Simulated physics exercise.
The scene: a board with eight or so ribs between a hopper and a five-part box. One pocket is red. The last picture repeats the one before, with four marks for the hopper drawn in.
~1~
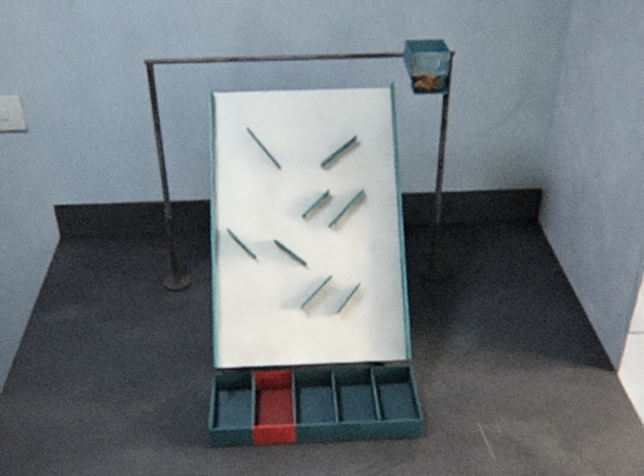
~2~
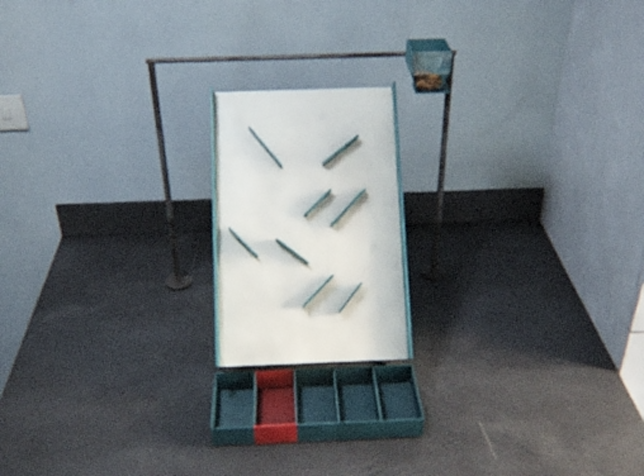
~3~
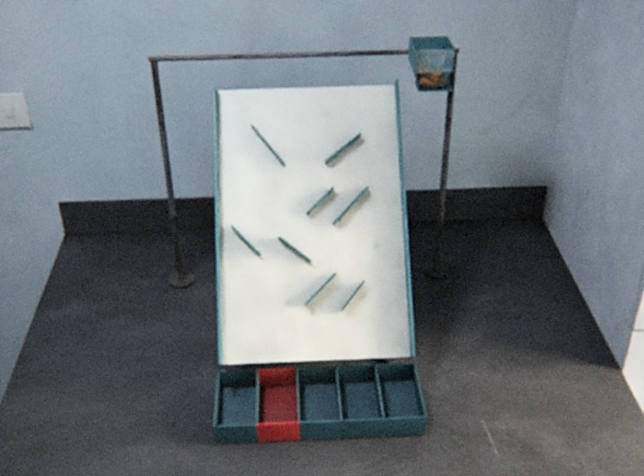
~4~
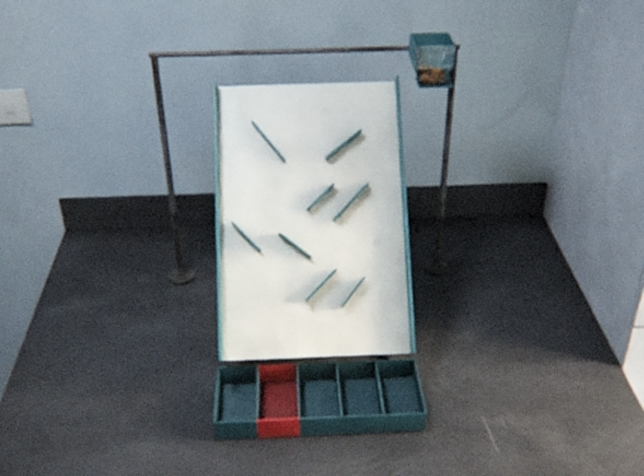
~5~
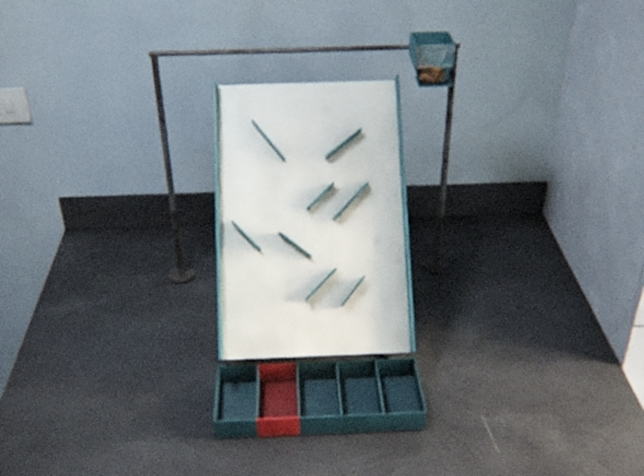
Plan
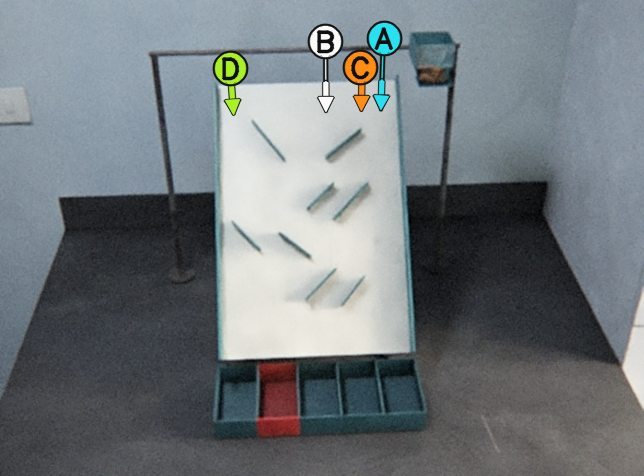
In a corner with pale blue walls and a dark grey floor, seen from the front and slightly above, a white board with teal edges leans back beneath a dark metal bar. Eight slanted teal ribs dot the board, a small hopper holding brownish pieces sits at the bar's right end, and a five-part teal box with one red pocket, second from left, lies below. Nothing in the scene moves, while the camera shifts very slightly.
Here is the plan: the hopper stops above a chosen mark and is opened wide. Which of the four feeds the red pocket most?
B.
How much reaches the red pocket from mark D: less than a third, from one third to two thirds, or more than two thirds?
Less than a third.
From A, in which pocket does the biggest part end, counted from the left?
It is the fifth one.
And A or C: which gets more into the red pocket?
C it is.
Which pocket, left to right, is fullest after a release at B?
It is the second one.
On the marked copy, mark A meets the board at (381, 104); mark B meets the board at (325, 106); mark C meets the board at (361, 105); mark D meets the board at (233, 109).
If A is chosen, about a tenth in the red pocket, roughly two thirds in other pockets, roughly a quarter outside the box.
If B is chosen, the larger part in the red pocket, about a tenth in other pockets, just a few outside the box.
If C is chosen, roughly a third in the red pocket, roughly half in other pockets, about a tenth outside the box.
If D is chosen, about a tenth in the red pocket, roughly two thirds in other pockets, roughly a quarter outside the box.
